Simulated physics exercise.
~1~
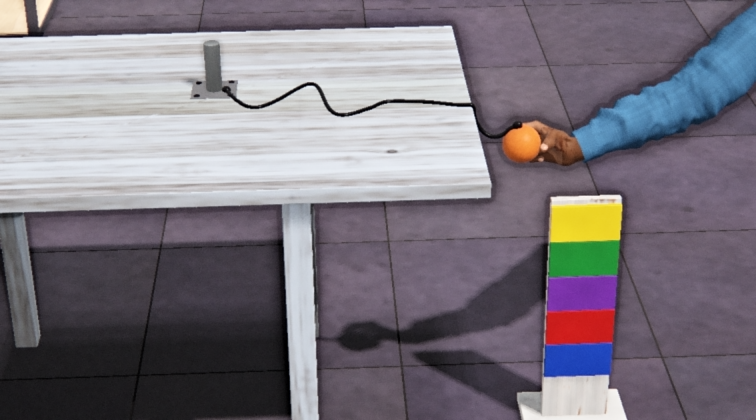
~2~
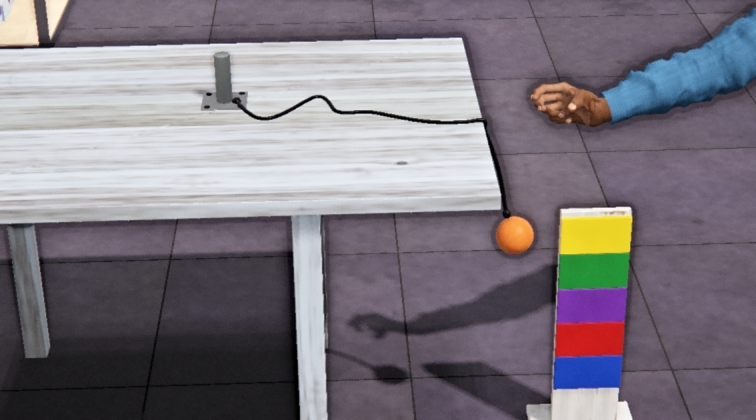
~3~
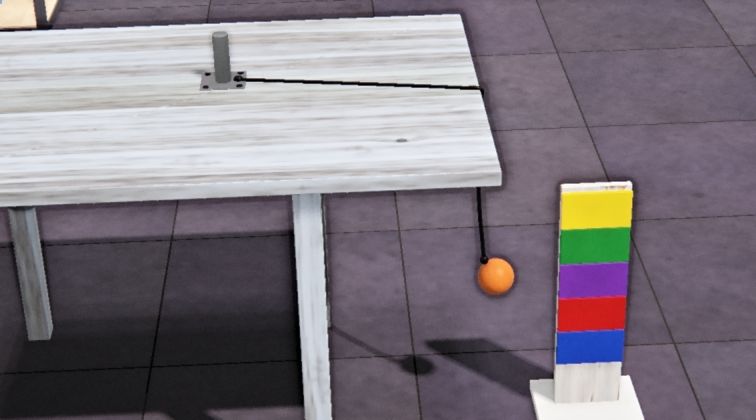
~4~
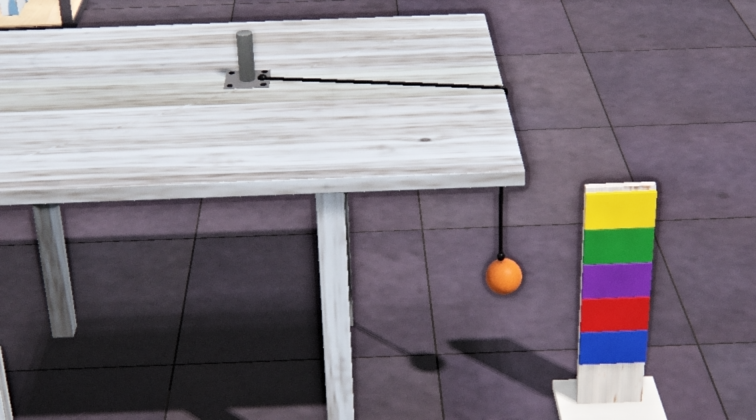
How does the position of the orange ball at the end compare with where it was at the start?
At the start it was held in a hand just past the table's edge, higher than the coloured bands. By the end it was hanging well below that on the taut cord, level with the purple band.
Beside a pale wooden table, a hand let go of an orange ball tied by a black cord to a grey post and drew back, and the ball dropped until it hung from the taut cord, level with the purple band on a striped board.
